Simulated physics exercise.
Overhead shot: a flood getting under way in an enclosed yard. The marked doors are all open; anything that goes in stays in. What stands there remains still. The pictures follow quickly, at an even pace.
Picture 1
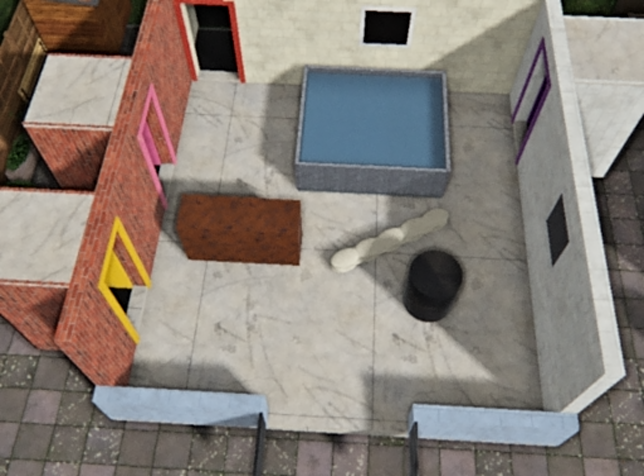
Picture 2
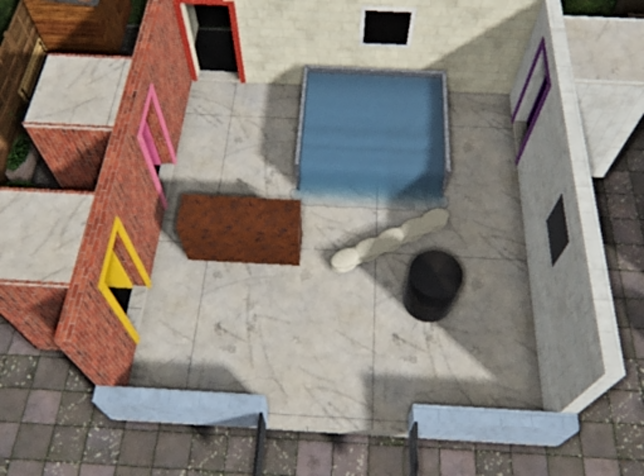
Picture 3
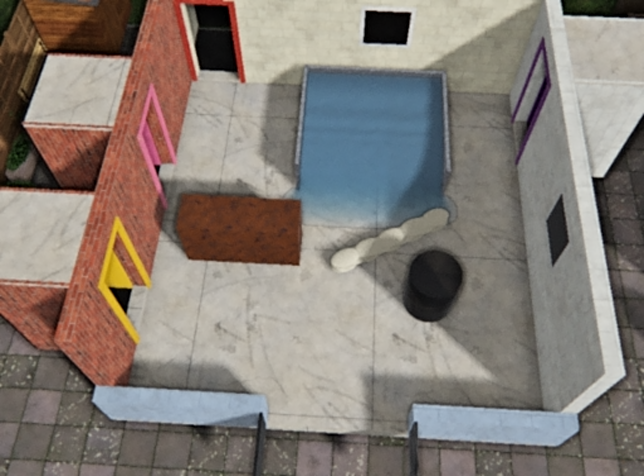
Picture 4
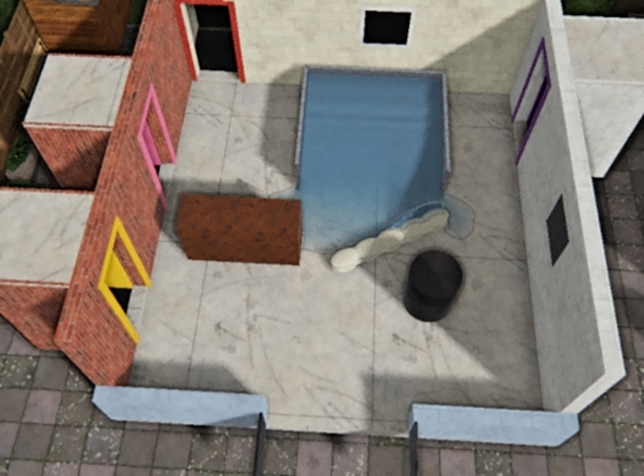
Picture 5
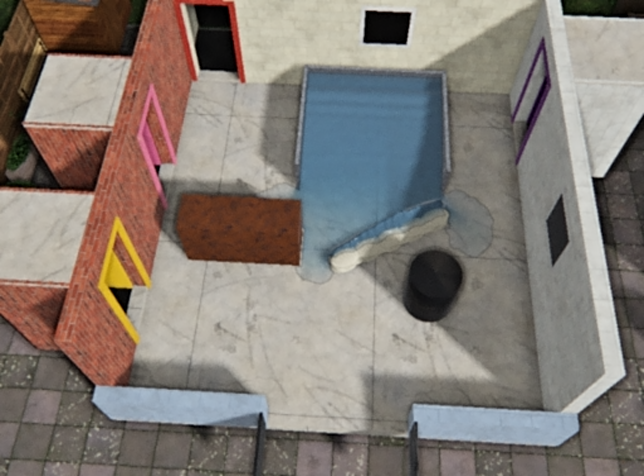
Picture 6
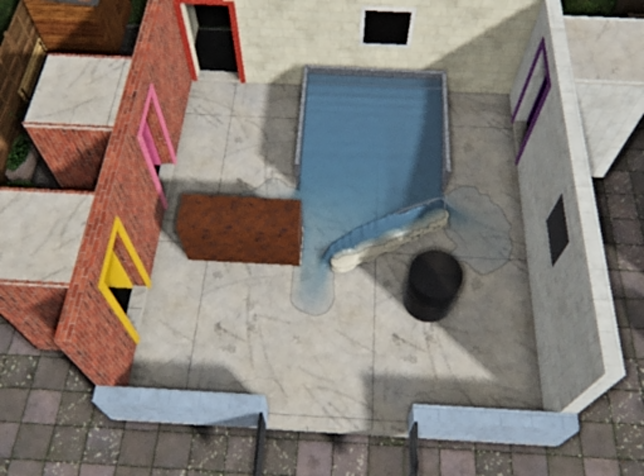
To begin with, blue water sits still in a walled tank at the back of an enclosed yard. The tank's front side disappears and water pours forward between a brown block and a pale, lumpy barrier, then runs around the barrier's right end and through the gap at its left, spreading thinly.
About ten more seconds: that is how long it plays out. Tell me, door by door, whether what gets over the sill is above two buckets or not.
The yellow door gets two buckets or less inside; the purple door gets two buckets or less inside; the red door gets more than two buckets inside; the pink door gets more than two buckets inside.
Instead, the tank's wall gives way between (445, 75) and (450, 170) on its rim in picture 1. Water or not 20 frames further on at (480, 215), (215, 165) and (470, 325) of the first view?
In turn: Awash, clear, under water.
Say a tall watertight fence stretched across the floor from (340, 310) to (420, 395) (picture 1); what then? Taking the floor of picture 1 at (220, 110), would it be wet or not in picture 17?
I'd say it ends up unwetted.
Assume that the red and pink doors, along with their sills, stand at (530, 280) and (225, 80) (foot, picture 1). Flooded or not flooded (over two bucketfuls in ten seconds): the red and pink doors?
Looking at it, red tops the limit, and pink tops the limit.
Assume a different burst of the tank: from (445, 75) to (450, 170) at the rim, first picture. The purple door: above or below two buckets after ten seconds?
My guess is that the purple door surpasses the threshold.
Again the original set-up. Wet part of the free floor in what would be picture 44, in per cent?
My estimate is near 90 per cent.
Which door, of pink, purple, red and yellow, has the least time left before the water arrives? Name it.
The pink one comes first.
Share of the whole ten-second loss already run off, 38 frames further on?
Working it through, I arrive at 70 per cent.
A moment on, water covers 40 % of the floor; the yellow door not reached, the purple door not reached, the red door not reached, the pink door not reached.
Next, water covers 60 % of the floor; the yellow door not reached, the purple door wet at the sill, nothing in, the red door not reached, the pink door under two buckets in.
Then, water covers 75 % of the floor; the yellow door wet at the sill, nothing in, the purple door wet at the sill, nothing in, the red door under two buckets in, the pink door far over two buckets in.
Later, water covers 90 % of the floor; the yellow door under two buckets in, the purple door wet at the sill, nothing in, the red door far over two buckets in, the pink door far over two buckets in.
In the end, water covers 95 % of the floor; the yellow door under two buckets in, the purple door wet at the sill, nothing in, the red door far over two buckets in, the pink door far over two buckets in.
